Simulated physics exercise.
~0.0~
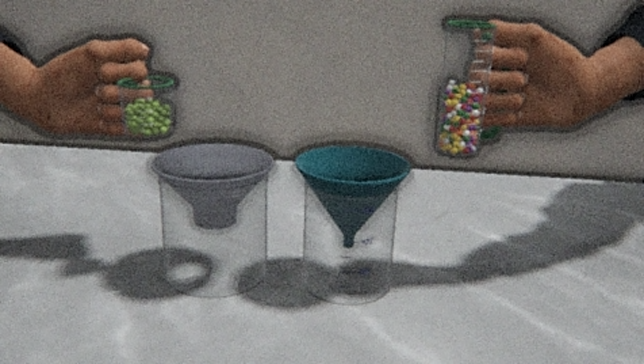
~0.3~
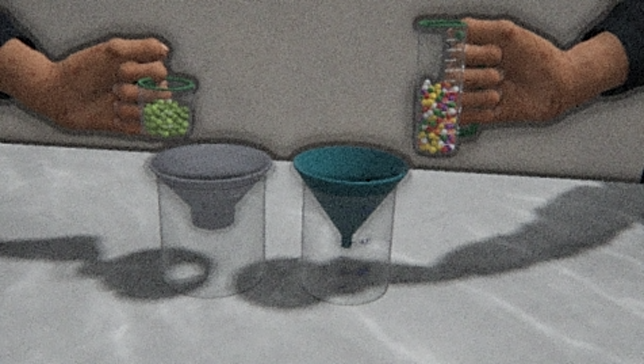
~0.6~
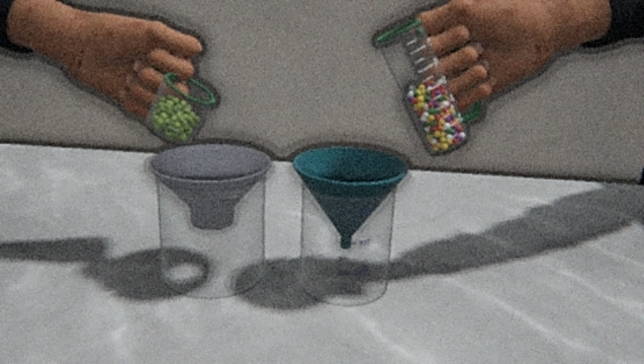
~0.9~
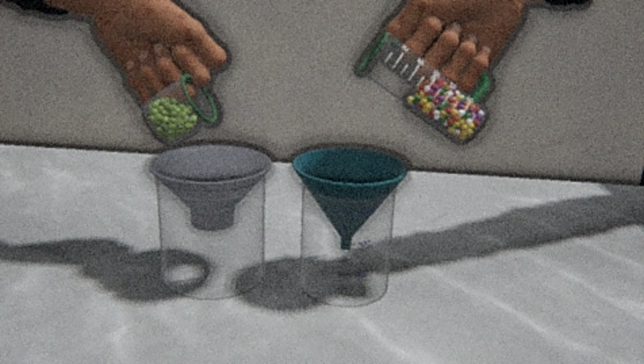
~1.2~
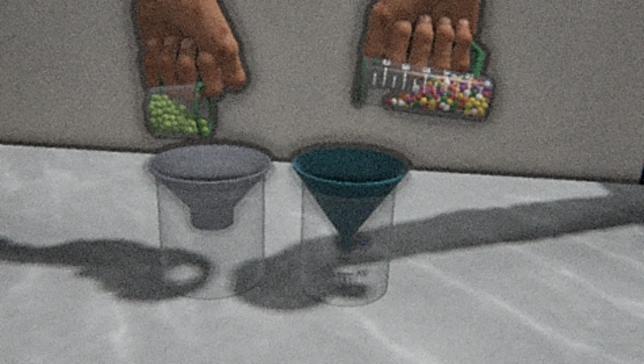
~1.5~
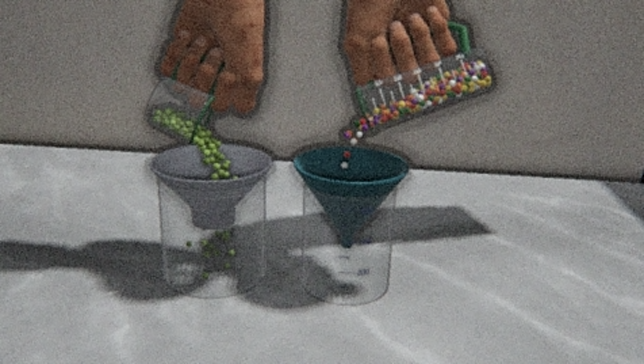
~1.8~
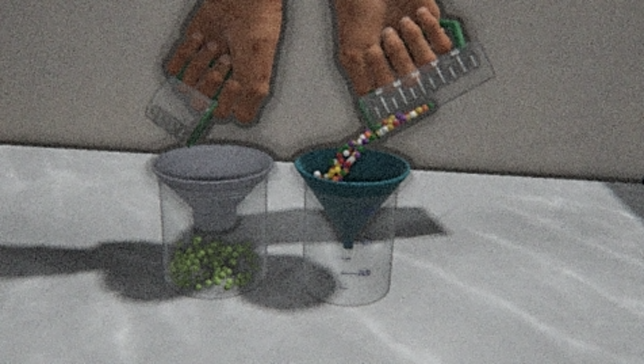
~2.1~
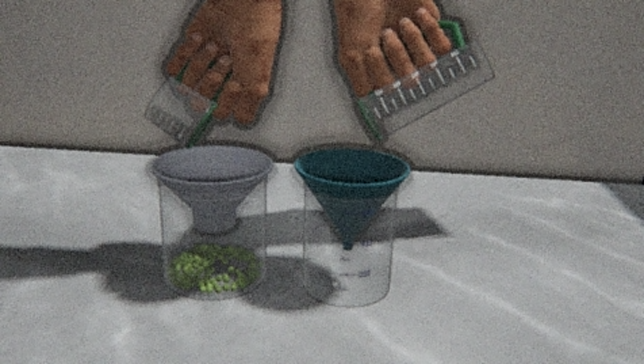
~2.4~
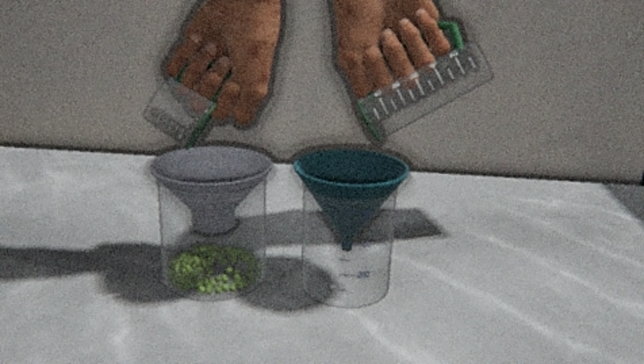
On a pale tabletop, hands tip green pieces into the left jar while colourful beads clog the right funnel.
